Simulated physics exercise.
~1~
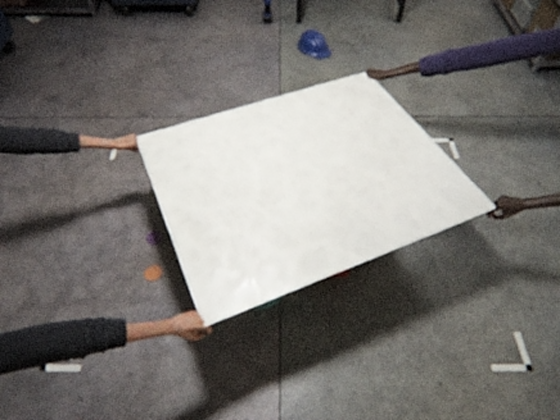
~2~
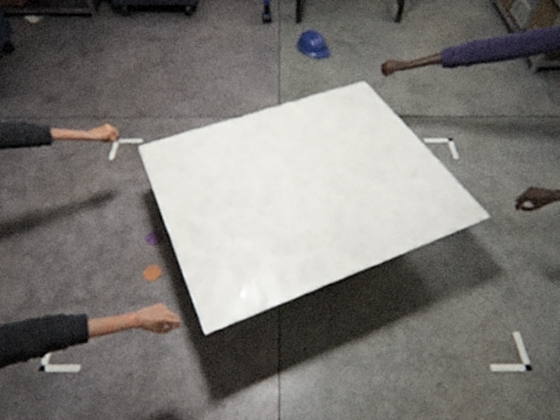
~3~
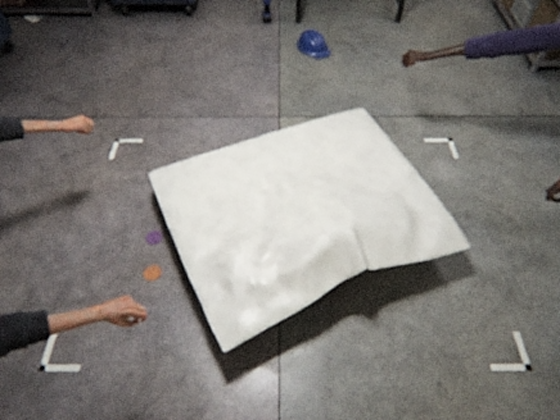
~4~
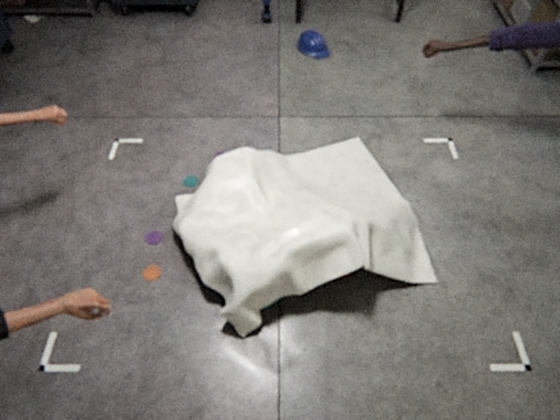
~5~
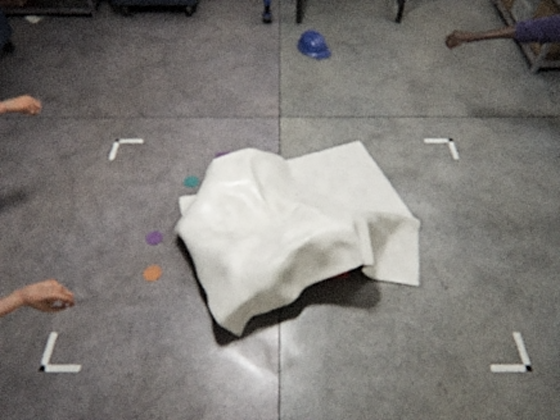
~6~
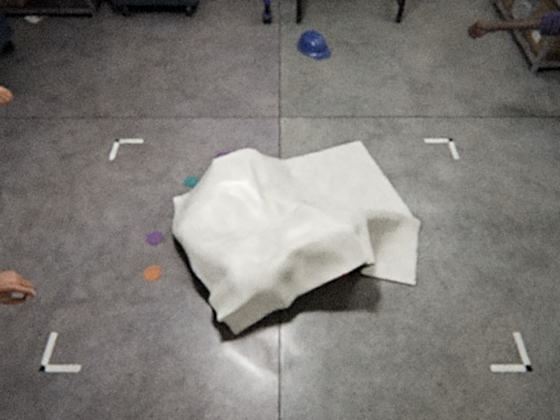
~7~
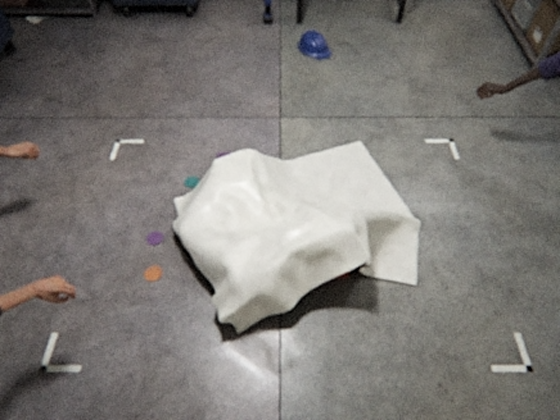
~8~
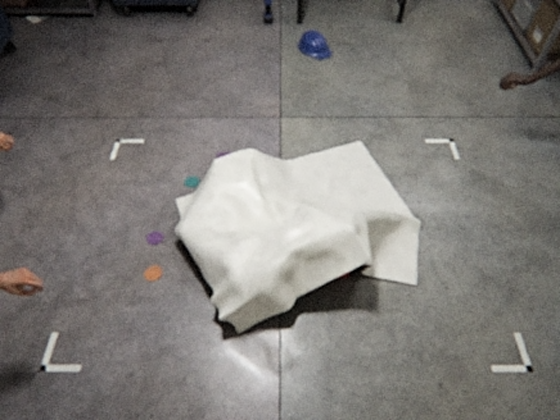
In this clip, four hands hold a pale tarp level above a workshop floor and let go, and it drops, crumpling over hidden objects. It settles in a raised, folded heap, with teal, purple and orange discs still showing along its left side.
